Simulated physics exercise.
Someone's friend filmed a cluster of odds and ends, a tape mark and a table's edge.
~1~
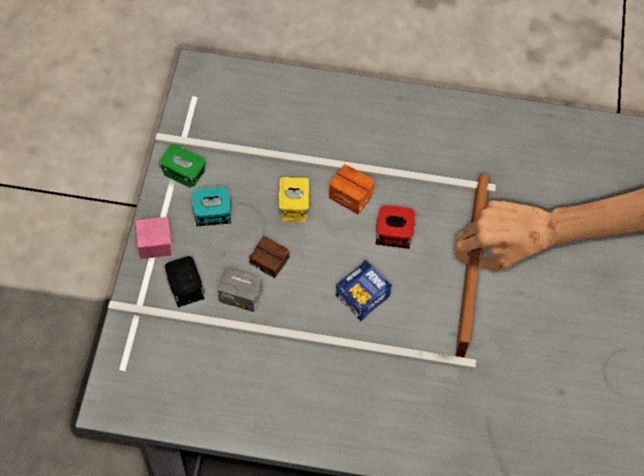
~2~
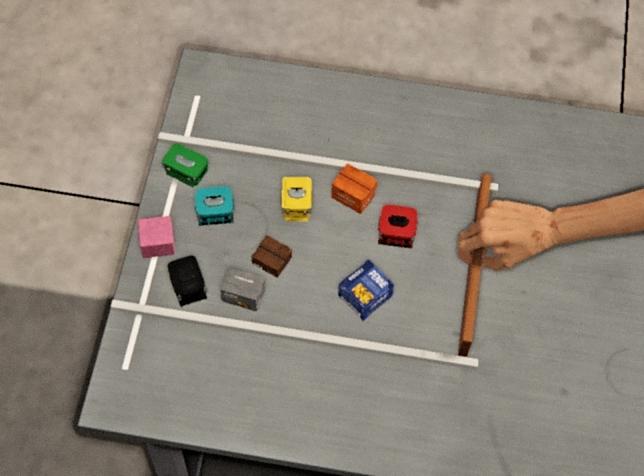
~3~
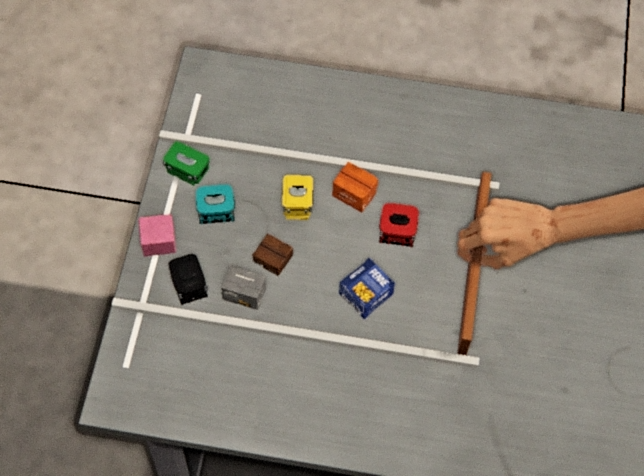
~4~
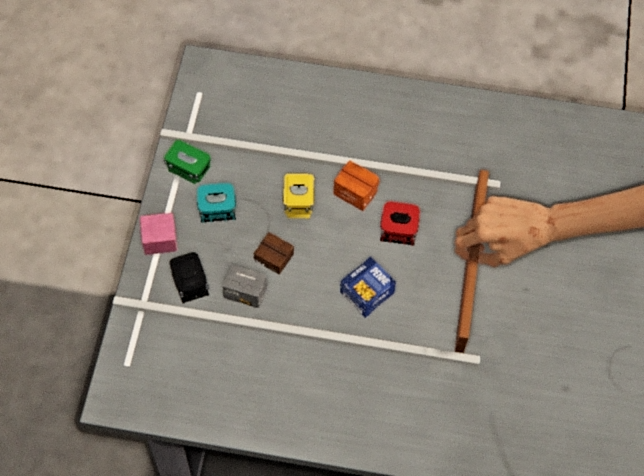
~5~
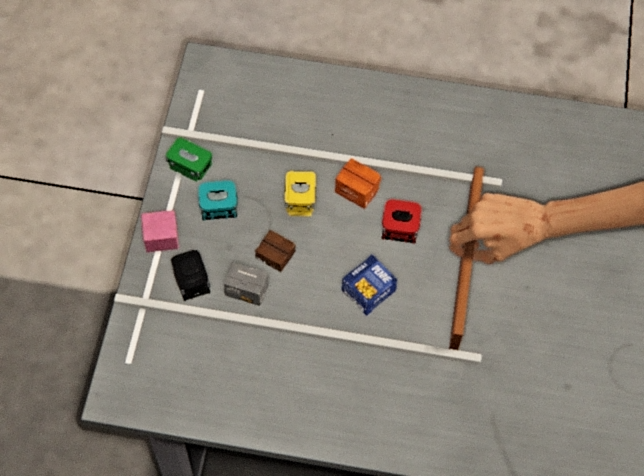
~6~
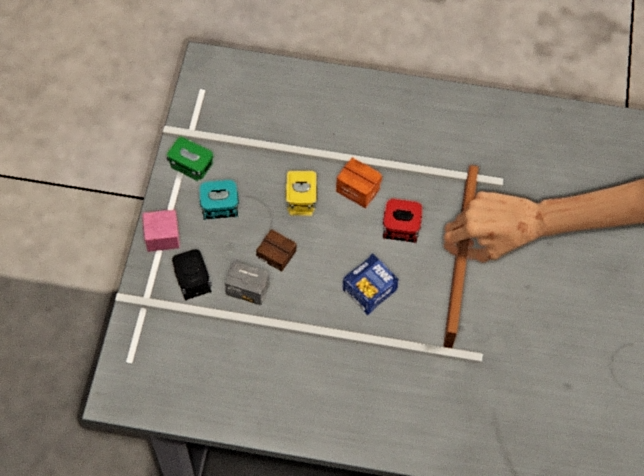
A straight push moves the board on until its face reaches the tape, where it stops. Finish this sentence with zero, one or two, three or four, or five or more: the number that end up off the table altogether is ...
The number that end up off the table altogether is five or more.
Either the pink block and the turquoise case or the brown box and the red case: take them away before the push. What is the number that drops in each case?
You'd count 4 the first time and 4 the second time.
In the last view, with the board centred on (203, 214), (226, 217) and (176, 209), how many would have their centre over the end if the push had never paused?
Going through the three places, I get 2, 1 and 6.
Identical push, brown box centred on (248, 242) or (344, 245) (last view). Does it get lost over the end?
Taking them in order, it stays put and then it stays put.
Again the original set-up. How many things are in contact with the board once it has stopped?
Counting them up gives 4.
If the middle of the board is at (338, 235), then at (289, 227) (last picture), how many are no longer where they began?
4, then 8.
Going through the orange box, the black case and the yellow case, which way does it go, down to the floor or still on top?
Outcome - orange box safe, black case gone, yellow case gone.
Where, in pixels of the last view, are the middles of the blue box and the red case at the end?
Around (134, 261) and around (157, 181).
Early on, none off yet; pink block at rest near (161, 231); green case at rest near (191, 159); black case at rest near (192, 274).
A while later, none off yet; pink block at rest near (161, 231); green case at rest near (189, 159); black case travelled about its own width near (155, 265).
Finally, the number that fall off is five or more; lost, yellow case, grey box, turquoise case, black case, green case and pink block.
